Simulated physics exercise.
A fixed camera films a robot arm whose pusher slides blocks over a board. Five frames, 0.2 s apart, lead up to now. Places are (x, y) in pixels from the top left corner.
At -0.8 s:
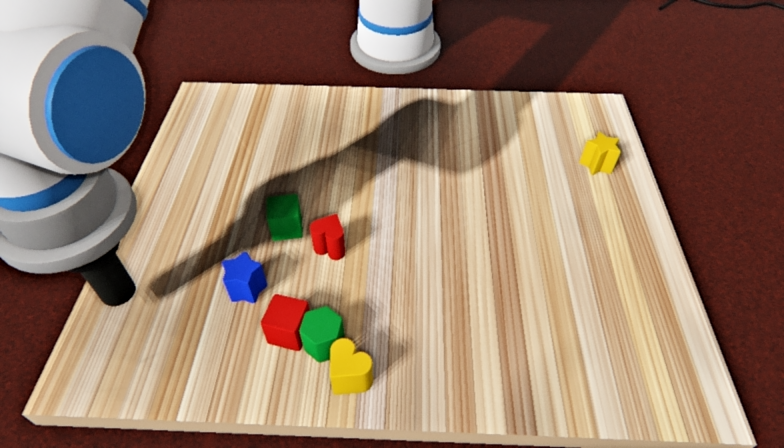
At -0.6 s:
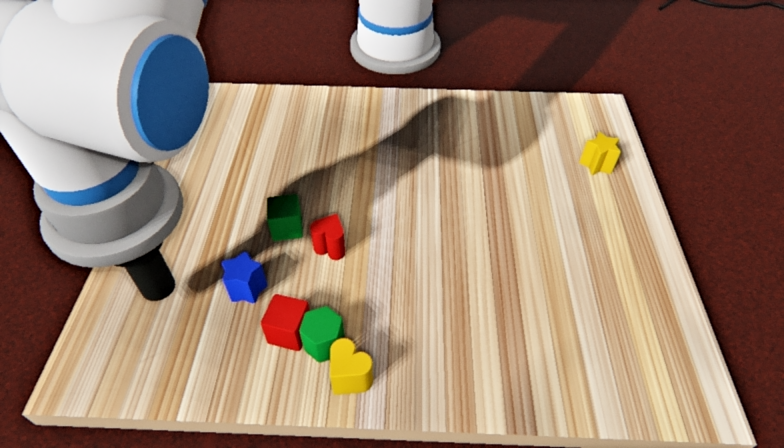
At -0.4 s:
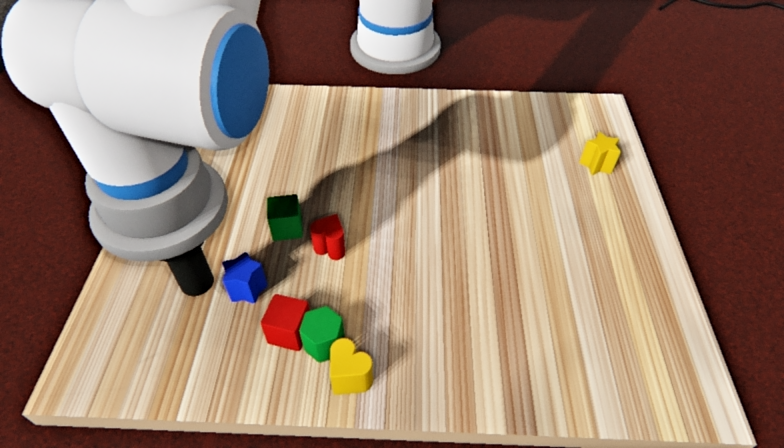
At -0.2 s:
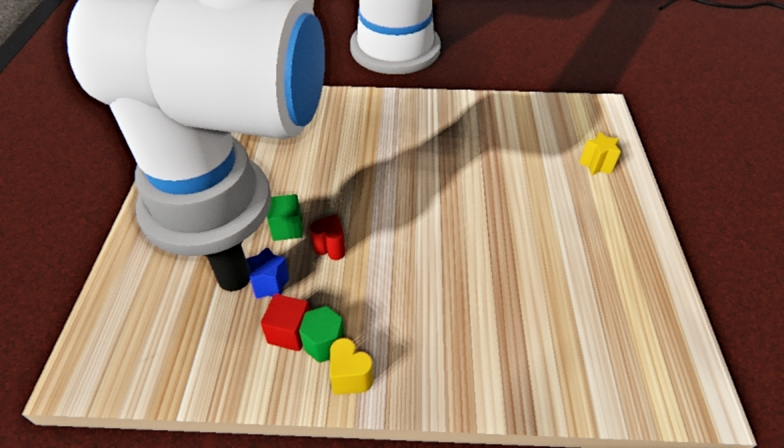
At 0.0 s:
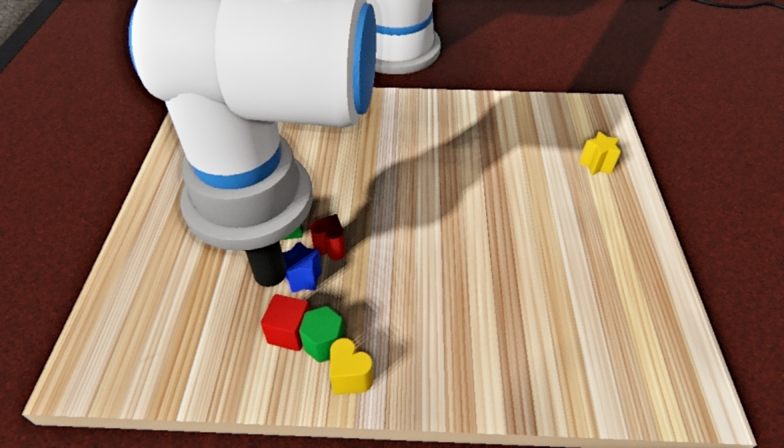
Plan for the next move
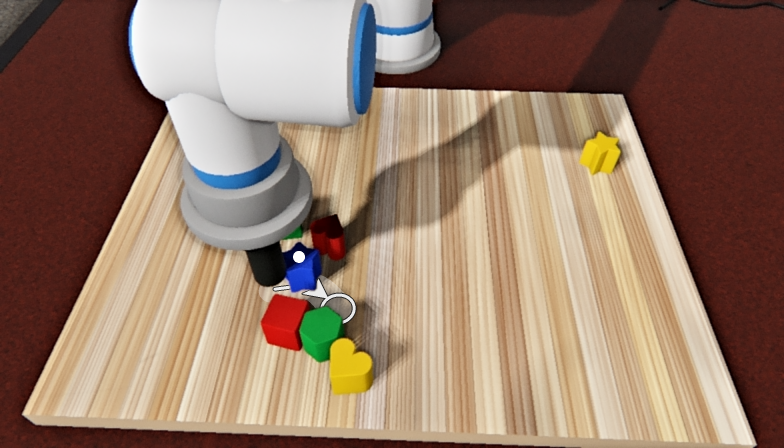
A robot arm moves right across a wooden board and pushes the blue star-shaped block rightward.
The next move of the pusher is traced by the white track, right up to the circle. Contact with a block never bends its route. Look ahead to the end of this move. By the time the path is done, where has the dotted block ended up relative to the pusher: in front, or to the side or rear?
The pusher passes it.
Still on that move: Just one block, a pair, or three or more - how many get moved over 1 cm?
I count one.
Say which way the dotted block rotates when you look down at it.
Rotates counter-clockwise.
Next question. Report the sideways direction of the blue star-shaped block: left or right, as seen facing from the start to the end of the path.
Its shift is leftward.
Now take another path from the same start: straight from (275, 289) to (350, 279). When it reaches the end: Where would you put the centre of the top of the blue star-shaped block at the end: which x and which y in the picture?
Around pixel (366, 237).
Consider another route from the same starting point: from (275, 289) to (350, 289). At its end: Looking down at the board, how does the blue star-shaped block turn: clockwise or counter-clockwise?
Spin direction: Counter-clockwise.
The drawn path runs from (275, 289) by way of (300, 286) and (322, 293) to (338, 309); the dot is on the blue star-shaped block.
On the path given first. Halfway along, pusher at (310, 272); blue star-shaped block at (334, 249), turned 15° anticlockwise.
At the end, pusher at (336, 294); blue star-shaped block at (338, 250), turned 30° anticlockwise; green hexagon not moved.
